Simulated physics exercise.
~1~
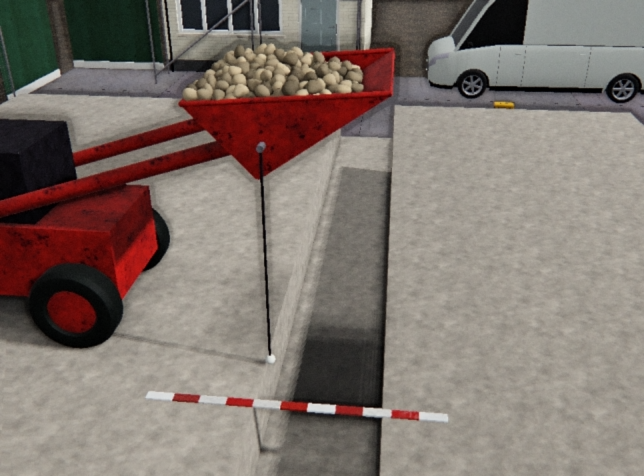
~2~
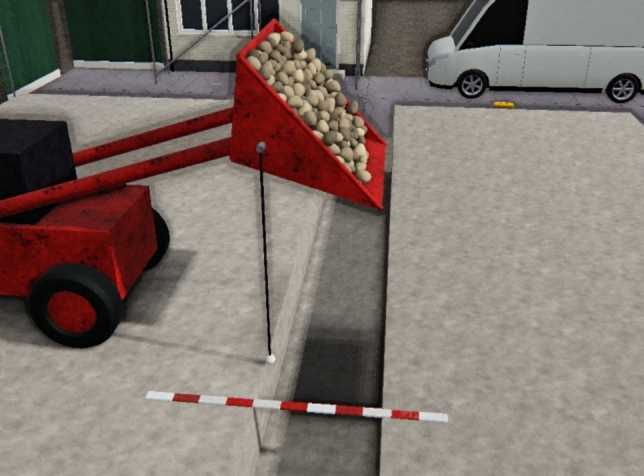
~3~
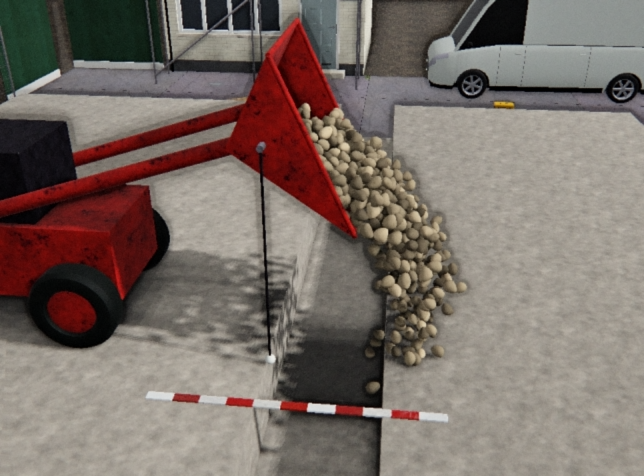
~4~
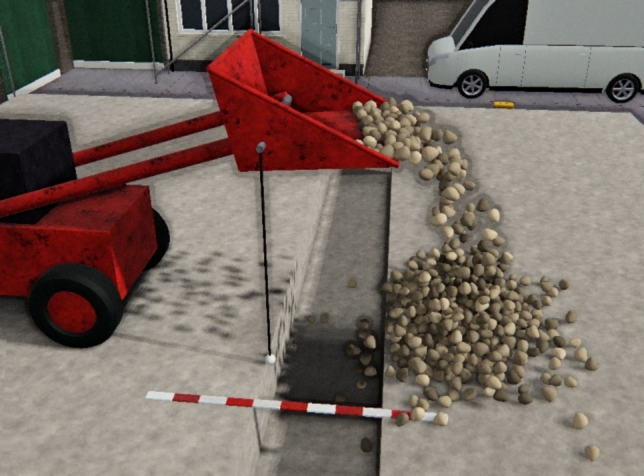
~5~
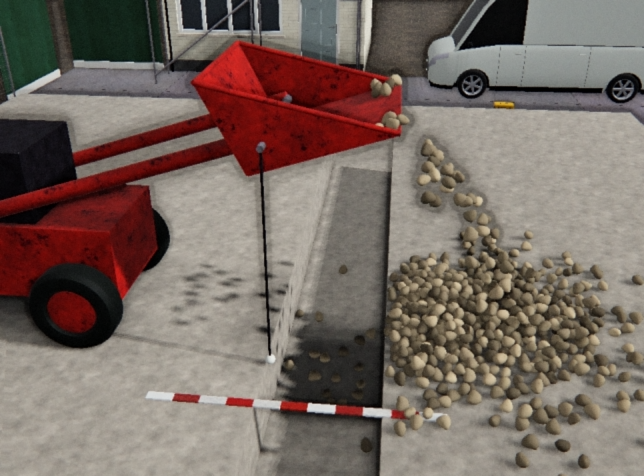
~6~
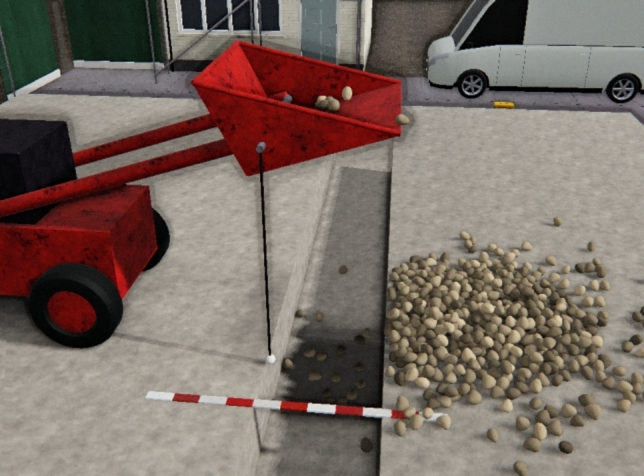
A red loader tipped its bucket of rounded stones, sending them pouring over a trench into a broad, scattered pile on the right, then tilted the bucket back, leaving a few stones inside it and a small number in the trench.
